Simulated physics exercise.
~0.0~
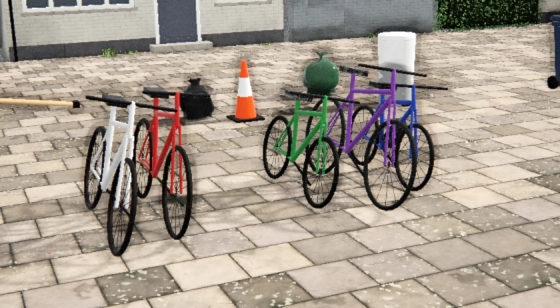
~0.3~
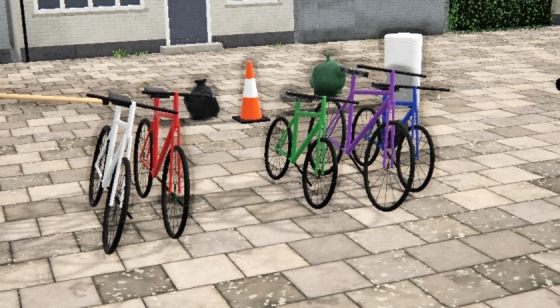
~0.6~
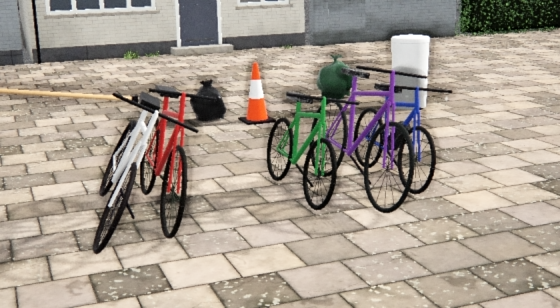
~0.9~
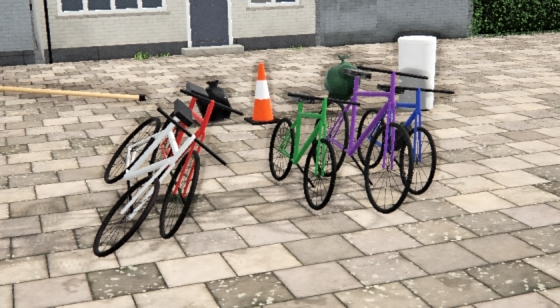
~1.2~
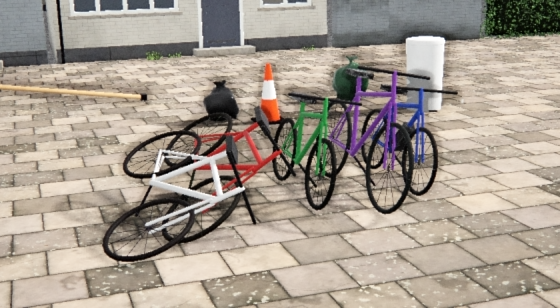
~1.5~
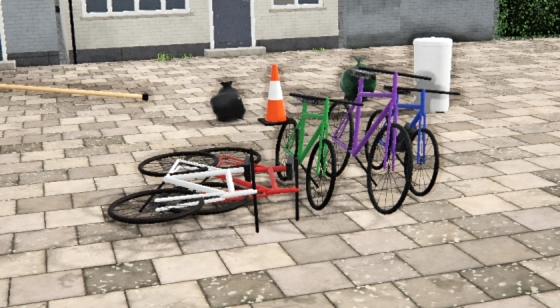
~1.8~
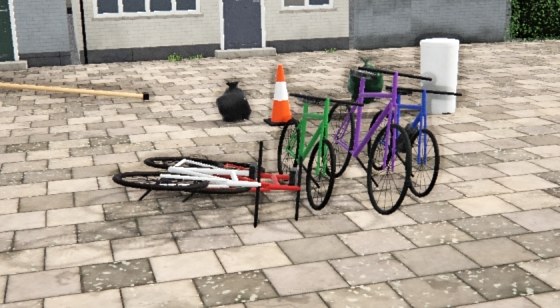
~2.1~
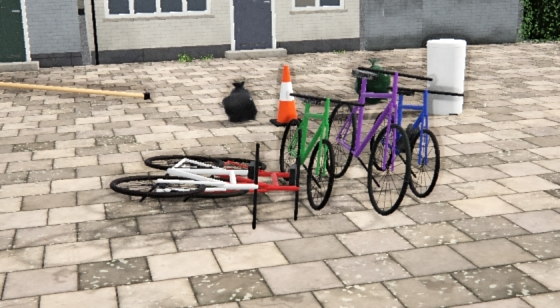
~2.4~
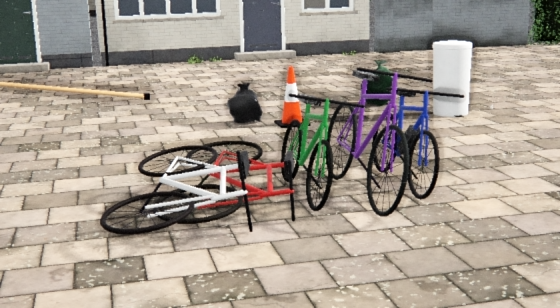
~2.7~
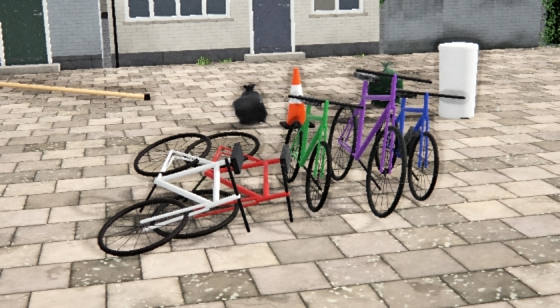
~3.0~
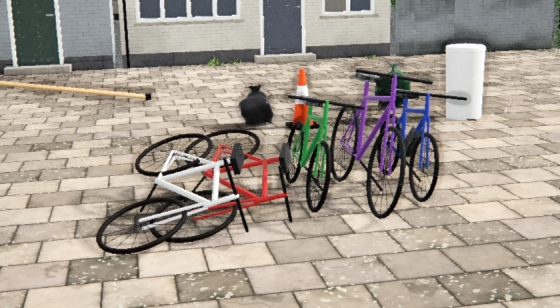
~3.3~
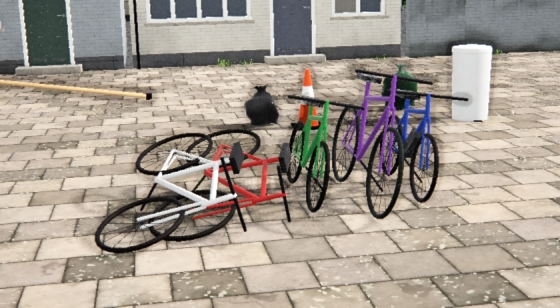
On a paved yard in front of a grey building, five bicycles stand in a row, white, red, green, purple and blue, with an orange and white cone and dark rounded objects behind them. A wooden pole slides in from the left against the white bicycle, which tilts to the right into the red one. The pole stops, and both bicycles topple together, dropping almost flat on the paving. The white one then lifts partway back up, the red one rising slightly with it, and they settle tangled together. The green, purple and blue bicycles remain standing.
